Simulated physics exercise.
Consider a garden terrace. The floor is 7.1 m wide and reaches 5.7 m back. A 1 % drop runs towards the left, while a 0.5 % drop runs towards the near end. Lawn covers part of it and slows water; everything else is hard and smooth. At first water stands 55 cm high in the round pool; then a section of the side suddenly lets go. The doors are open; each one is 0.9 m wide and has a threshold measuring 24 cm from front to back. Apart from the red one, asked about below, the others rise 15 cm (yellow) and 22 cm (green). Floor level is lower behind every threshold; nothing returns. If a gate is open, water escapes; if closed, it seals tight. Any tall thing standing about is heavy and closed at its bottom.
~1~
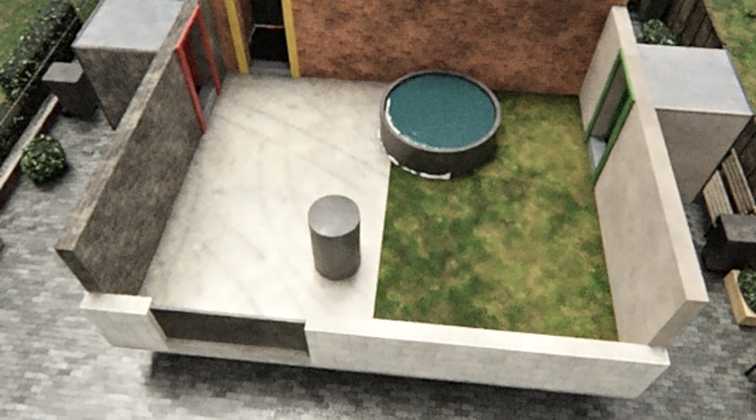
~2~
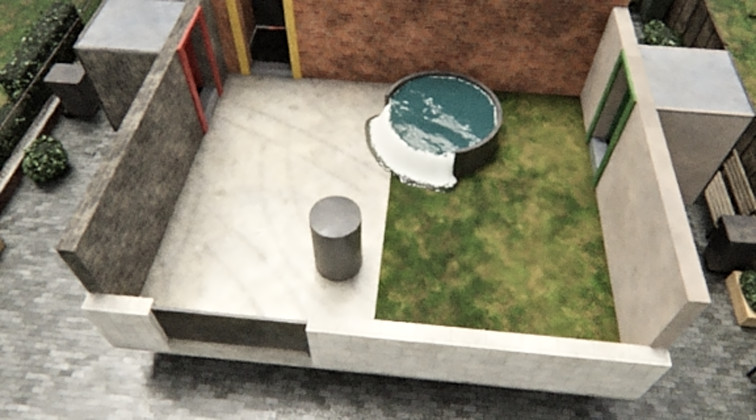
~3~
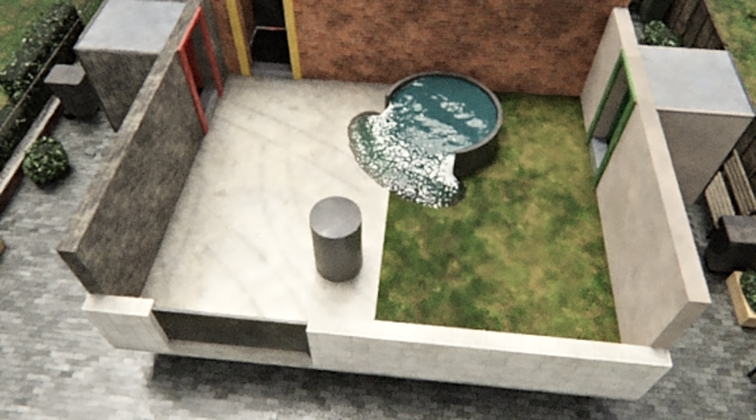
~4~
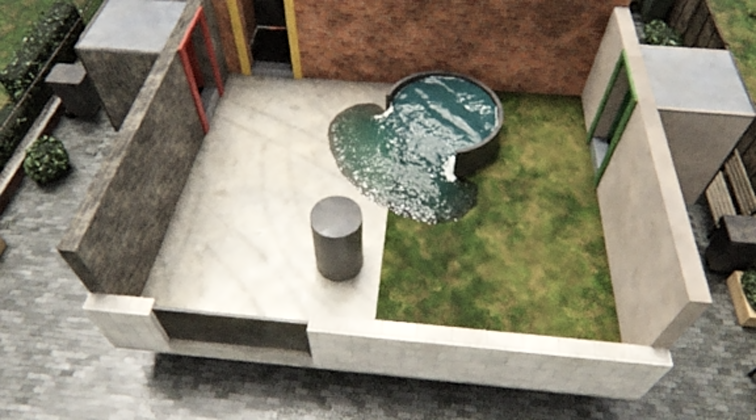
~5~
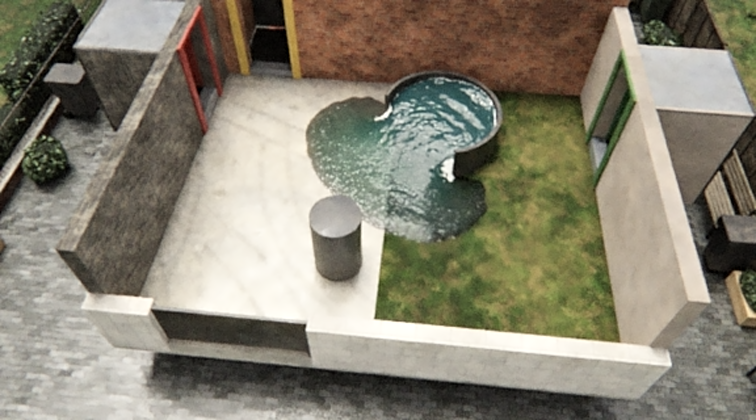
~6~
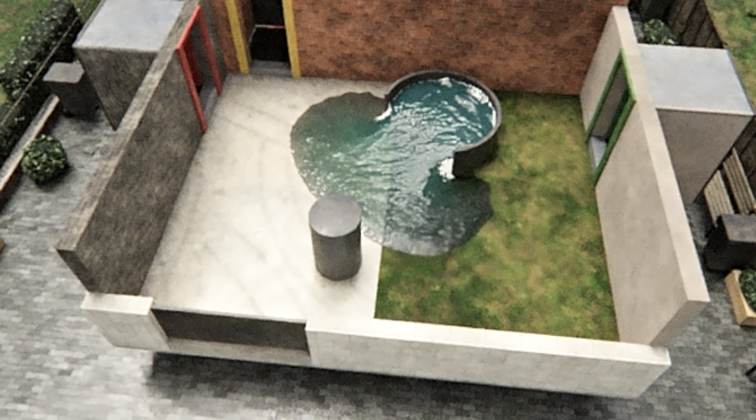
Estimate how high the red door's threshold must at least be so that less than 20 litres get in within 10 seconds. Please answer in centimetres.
I would say at least 7 cm.
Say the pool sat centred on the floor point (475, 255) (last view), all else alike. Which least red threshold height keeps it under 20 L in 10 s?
You'd need some 7.0 cm.
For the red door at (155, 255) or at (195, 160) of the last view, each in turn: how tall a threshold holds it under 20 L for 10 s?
Roughly 15 cm for the first and 11.5 cm for the second.
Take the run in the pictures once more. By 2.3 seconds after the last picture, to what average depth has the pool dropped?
Around 11 cm deep on average.
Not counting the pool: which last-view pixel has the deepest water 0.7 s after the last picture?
About (353, 239).
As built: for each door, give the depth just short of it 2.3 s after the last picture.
Depth at red 9 cm, at yellow 3 cm, at green 0 cm.
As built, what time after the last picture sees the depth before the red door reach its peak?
I'd say near 1.4 seconds.
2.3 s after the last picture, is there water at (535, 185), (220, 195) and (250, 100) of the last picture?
Point by point, the first is spared, the second awash and the third awash.
Then, 0.7 s after the last picture water covers 40 % of the floor, deepest (24 cm) near (353, 239); it has not reached the red door.
Then, 2.3 s after the last picture water covers 65 % of the floor, deepest (36 cm) near (133, 313); 9 cm at the red door, 0 litres in over its 26 cm threshold.
Then, 9.3 s after the last picture water covers 85 % of the floor, deepest (9 cm) near (215, 105); 9 cm at the red door, 0 litres in over its 26 cm threshold.
At the red door as built, the water peaked near 14 cm, 1.3 s after the last picture.
Run again over the same 10 s with other heights there, 33 litres in over 6 cm, 14 litres over 8 cm. The limit of 20 litres is kept from about 7 cm up.
